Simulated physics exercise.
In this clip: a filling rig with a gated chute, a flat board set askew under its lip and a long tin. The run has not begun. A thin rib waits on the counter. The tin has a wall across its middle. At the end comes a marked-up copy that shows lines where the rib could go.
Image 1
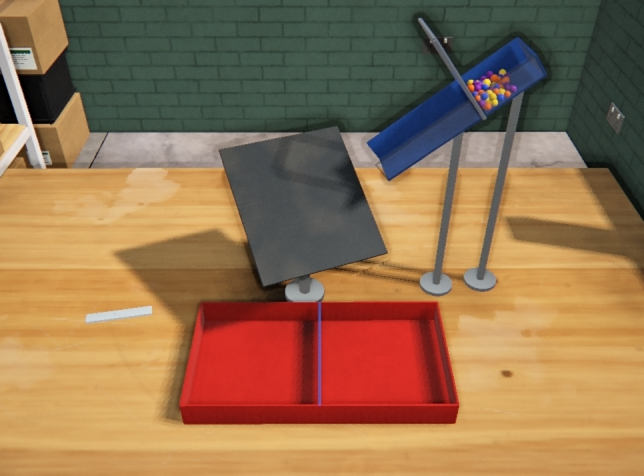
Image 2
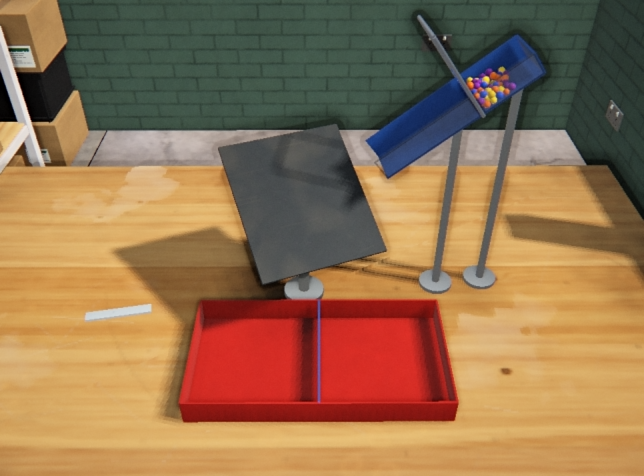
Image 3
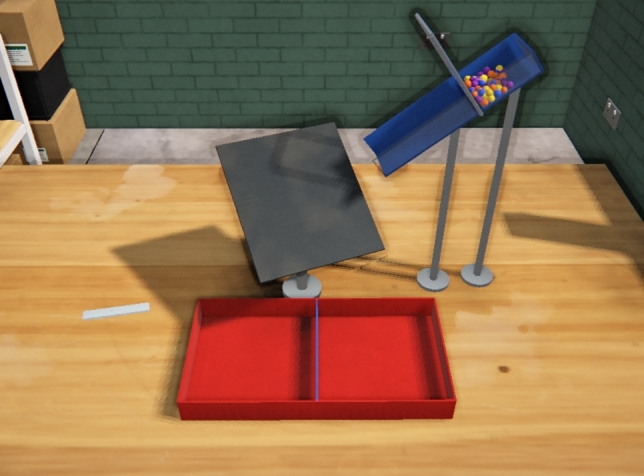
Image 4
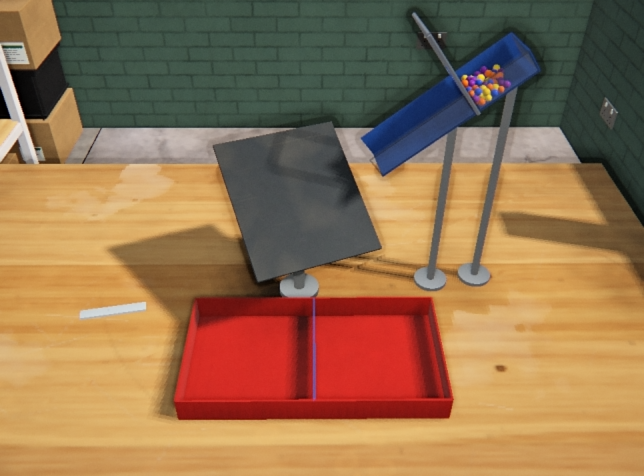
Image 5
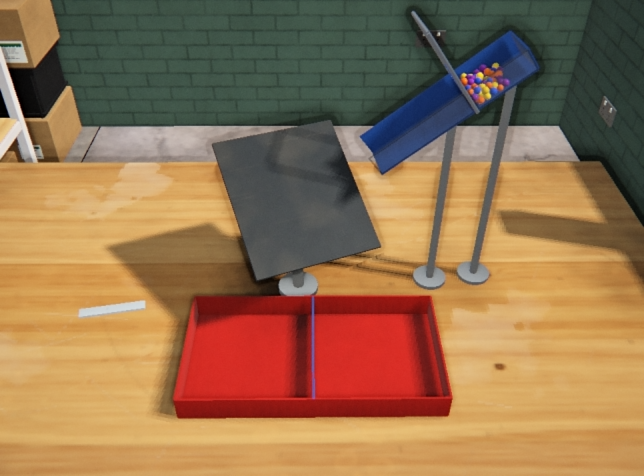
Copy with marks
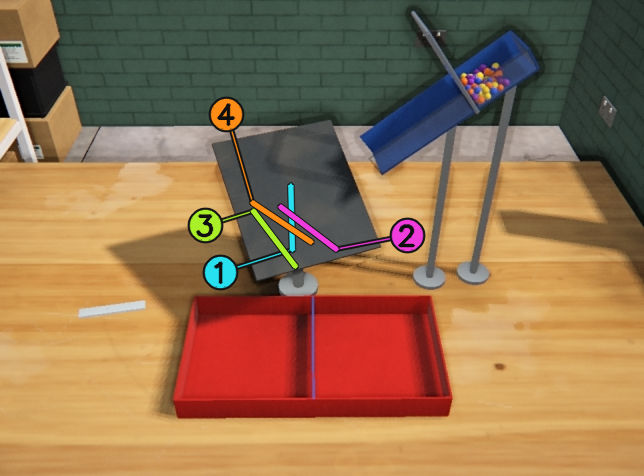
A blue chute on grey stands slopes down to the left at upper right, multicoloured beads bunched behind its shut gate, above a wooden counter seen from raised front-on before a green brick wall. Left of it stands a tilted dark board, with a divided red tin in front and a pale strip lying at left. Nothing on the counter moves; only the camera drifts very slightly.
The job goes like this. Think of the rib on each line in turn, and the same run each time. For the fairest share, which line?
The best line is 1.
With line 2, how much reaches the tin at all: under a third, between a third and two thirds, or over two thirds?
Line 2 gives over two thirds.
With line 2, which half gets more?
The right half.
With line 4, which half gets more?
More lands on the right.
On the marked copy, line 1 from (290, 185) to (292, 249); line 2 from (280, 206) to (336, 249); line 3 from (253, 211) to (295, 266); line 4 from (252, 202) to (311, 242).
With 1, of what is caught, about half in the left half, about half in the right.
With 2, of what is caught, a small part in the left half, most in the right.
With 3, of what is caught, about a quarter in the left half, most in the right.
With 4, of what is caught, a small part in the left half, most in the right.
